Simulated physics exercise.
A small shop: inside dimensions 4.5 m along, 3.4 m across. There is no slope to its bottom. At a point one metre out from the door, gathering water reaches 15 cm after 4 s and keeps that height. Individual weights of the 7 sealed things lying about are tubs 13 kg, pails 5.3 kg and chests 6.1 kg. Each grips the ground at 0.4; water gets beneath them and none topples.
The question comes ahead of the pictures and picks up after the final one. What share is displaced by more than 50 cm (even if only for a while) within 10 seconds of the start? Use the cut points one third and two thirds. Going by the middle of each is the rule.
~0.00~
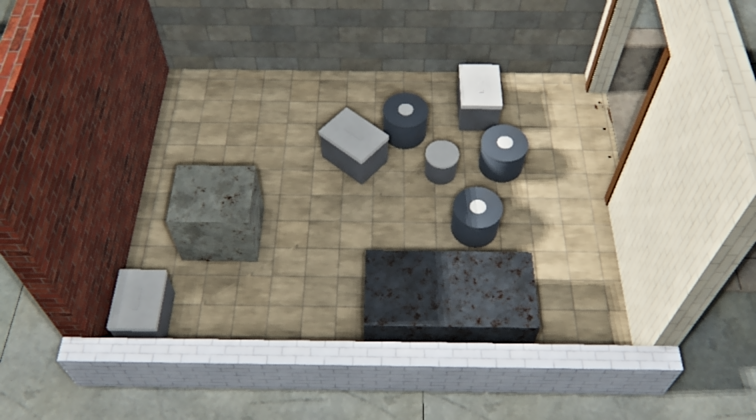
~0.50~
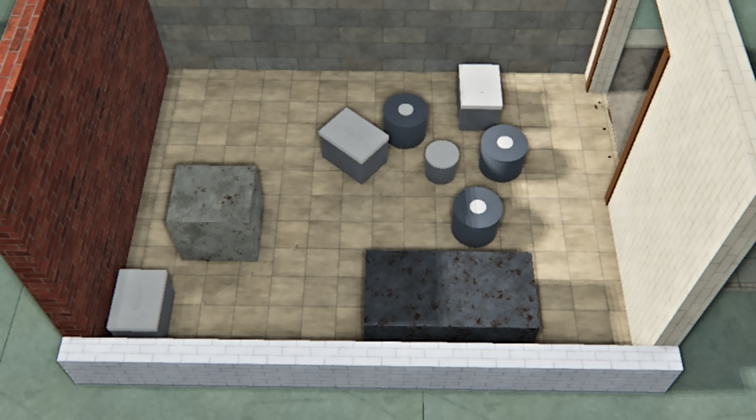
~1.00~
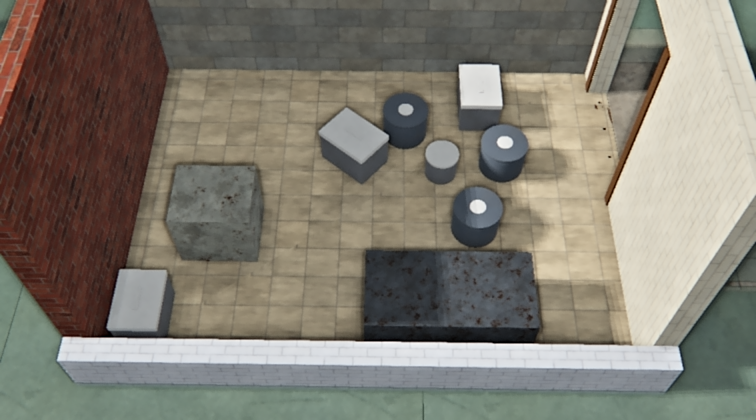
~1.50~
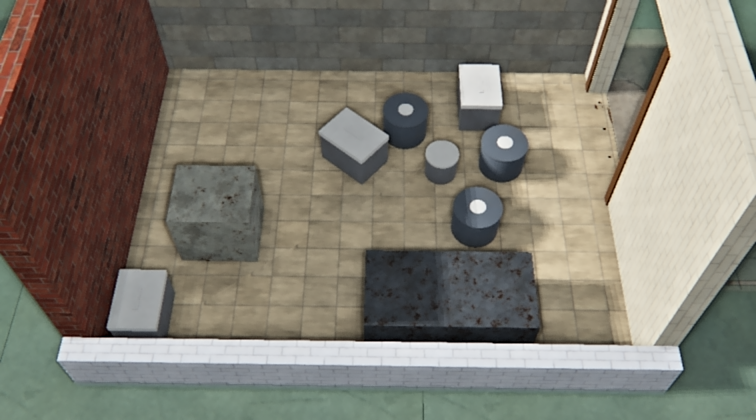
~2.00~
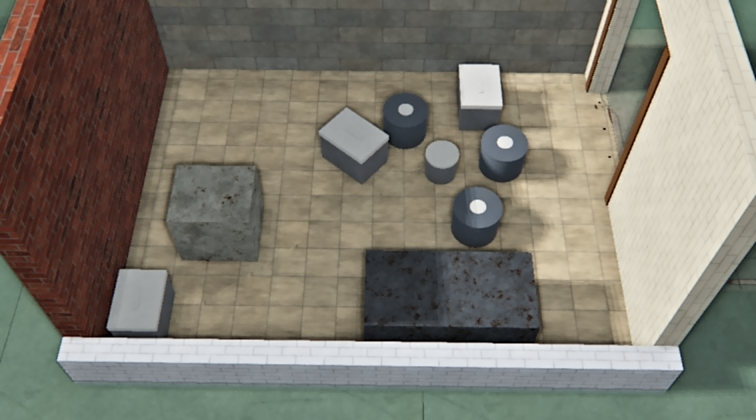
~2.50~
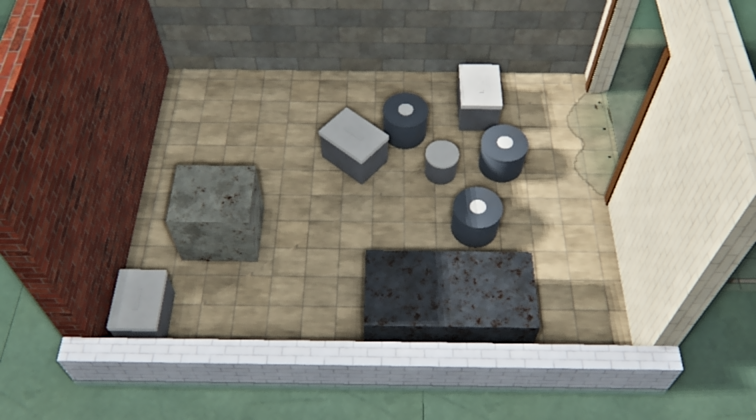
It falls at two thirds or above.
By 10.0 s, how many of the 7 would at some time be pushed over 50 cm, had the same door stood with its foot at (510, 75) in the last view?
Then it comes to 4 of them.
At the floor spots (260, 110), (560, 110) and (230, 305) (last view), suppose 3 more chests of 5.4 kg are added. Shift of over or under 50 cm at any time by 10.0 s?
In turn: Past it, over, short of it.
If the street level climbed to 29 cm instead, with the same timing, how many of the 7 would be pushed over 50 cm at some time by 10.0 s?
That would make 7 of them.
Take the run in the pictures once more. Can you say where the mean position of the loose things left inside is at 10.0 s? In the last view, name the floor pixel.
Averaged position, last view: Near pixel (298, 205).
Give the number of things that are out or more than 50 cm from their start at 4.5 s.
At that time I count 0.
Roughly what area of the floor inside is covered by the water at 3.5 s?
Roughly 1.0 m2.
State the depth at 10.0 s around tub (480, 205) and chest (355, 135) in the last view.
Around 5 cm and 7 cm.
After 3.5 s 0 of 7 are over 50 cm from their spots; 0 afloat.
After 4.5 s 0 of 7 are over 50 cm from their spots; 0 afloat.
After 7.0 s 3 of 7 are over 50 cm from their spots; 0 afloat.
After 10.0 s 5 of 7 are over 50 cm from their spots, and 5 have been at some point; 3 afloat.
